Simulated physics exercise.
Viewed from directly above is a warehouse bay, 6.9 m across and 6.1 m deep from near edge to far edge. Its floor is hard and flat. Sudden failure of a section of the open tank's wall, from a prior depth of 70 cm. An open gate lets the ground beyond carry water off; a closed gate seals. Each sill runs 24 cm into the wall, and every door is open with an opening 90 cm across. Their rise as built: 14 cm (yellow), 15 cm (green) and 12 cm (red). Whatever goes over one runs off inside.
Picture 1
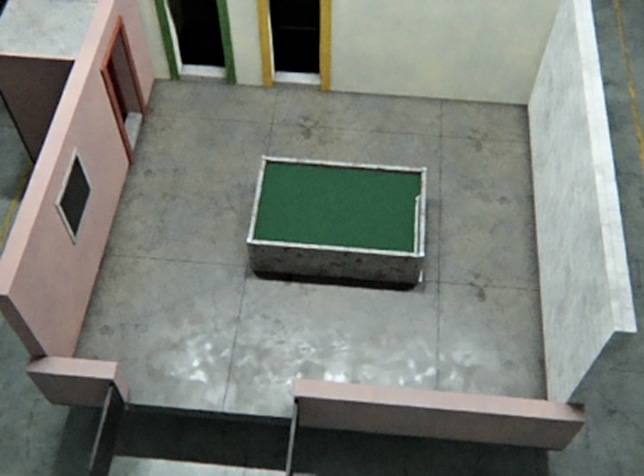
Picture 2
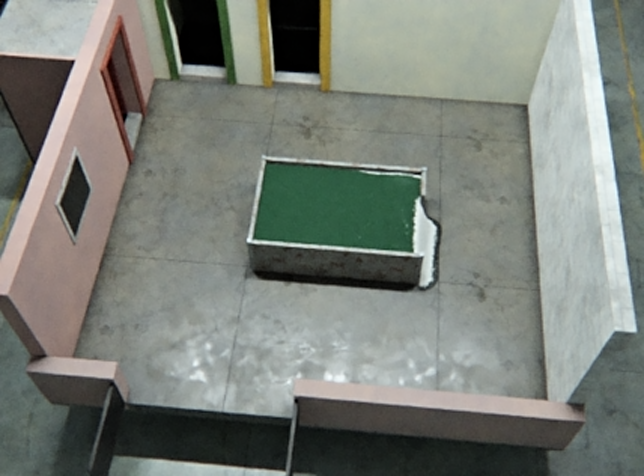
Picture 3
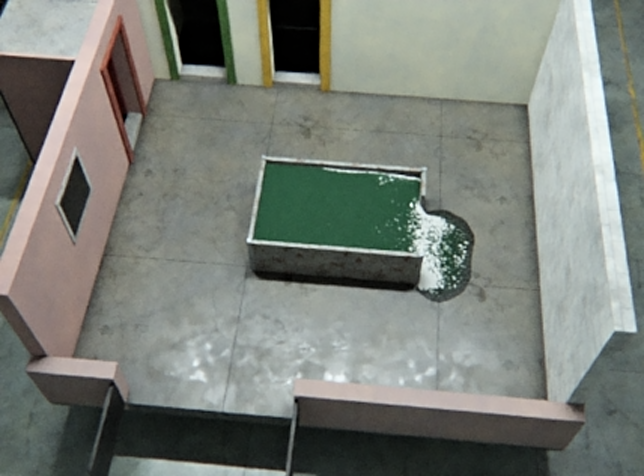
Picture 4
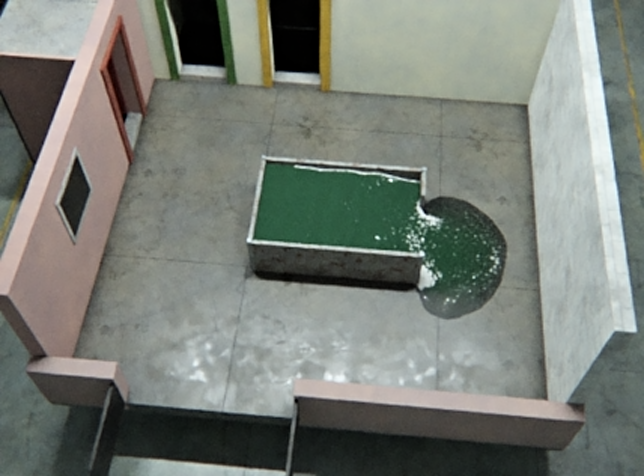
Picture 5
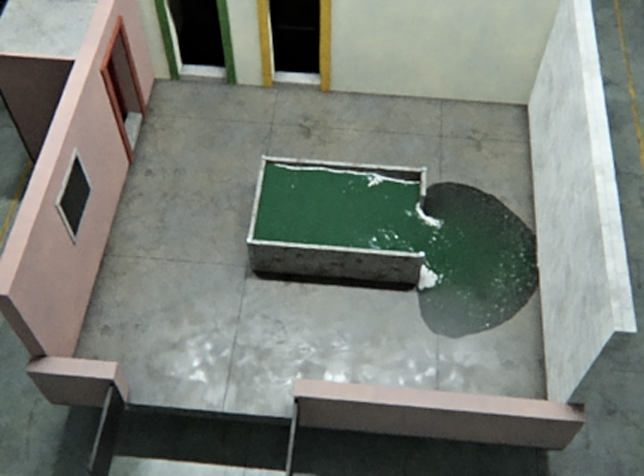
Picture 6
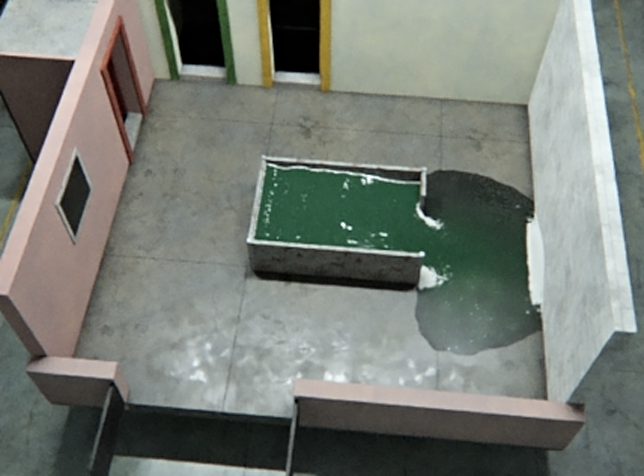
Green water pours from the right end of an open tank and spreads to the white wall.
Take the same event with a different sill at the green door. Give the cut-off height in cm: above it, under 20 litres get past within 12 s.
The cut-off is roughly 7.5 cm.
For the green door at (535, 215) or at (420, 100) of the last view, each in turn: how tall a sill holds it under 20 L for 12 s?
Minimums: Roughly 26 cm and 7.5 cm.
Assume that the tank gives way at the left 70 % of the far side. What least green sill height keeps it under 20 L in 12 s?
You'd want it roughly 17 centimetres tall.
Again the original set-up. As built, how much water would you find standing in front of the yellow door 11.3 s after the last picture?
A ruler would read roughly 9.5 cm.
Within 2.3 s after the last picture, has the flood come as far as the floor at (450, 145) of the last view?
I'd say that place has got wet.
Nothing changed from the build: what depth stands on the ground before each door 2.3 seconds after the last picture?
Yellow door: 0 cm; green door: 0 cm; red door: 0 cm.
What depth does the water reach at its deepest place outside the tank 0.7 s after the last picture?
Around 42 centimetres.
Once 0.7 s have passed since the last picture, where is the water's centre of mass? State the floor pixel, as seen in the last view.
My guess is close to (391, 246).
Then, 0.7 s after the last picture water covers 15 % of the floor, deepest (42 cm) near (537, 271); it has not reached the green door.
Then, 2.3 s after the last picture water covers 40 % of the floor, deepest (37 cm) near (546, 412); it has not reached the green door.
Then, 11.3 s after the last picture water covers 100 % of the floor, deepest (11 cm) near (66, 381); 9 cm at the green door, 0 litres in over its 15 cm sill.
At the green door as built, the water peaked near 13 cm, 8.3 s after the last picture.
With a sill of 7 cm, 26 litres would have come in within the 12 s; with 9.5 cm, 7 litres. So under 20 litres takes about 7.5 cm.
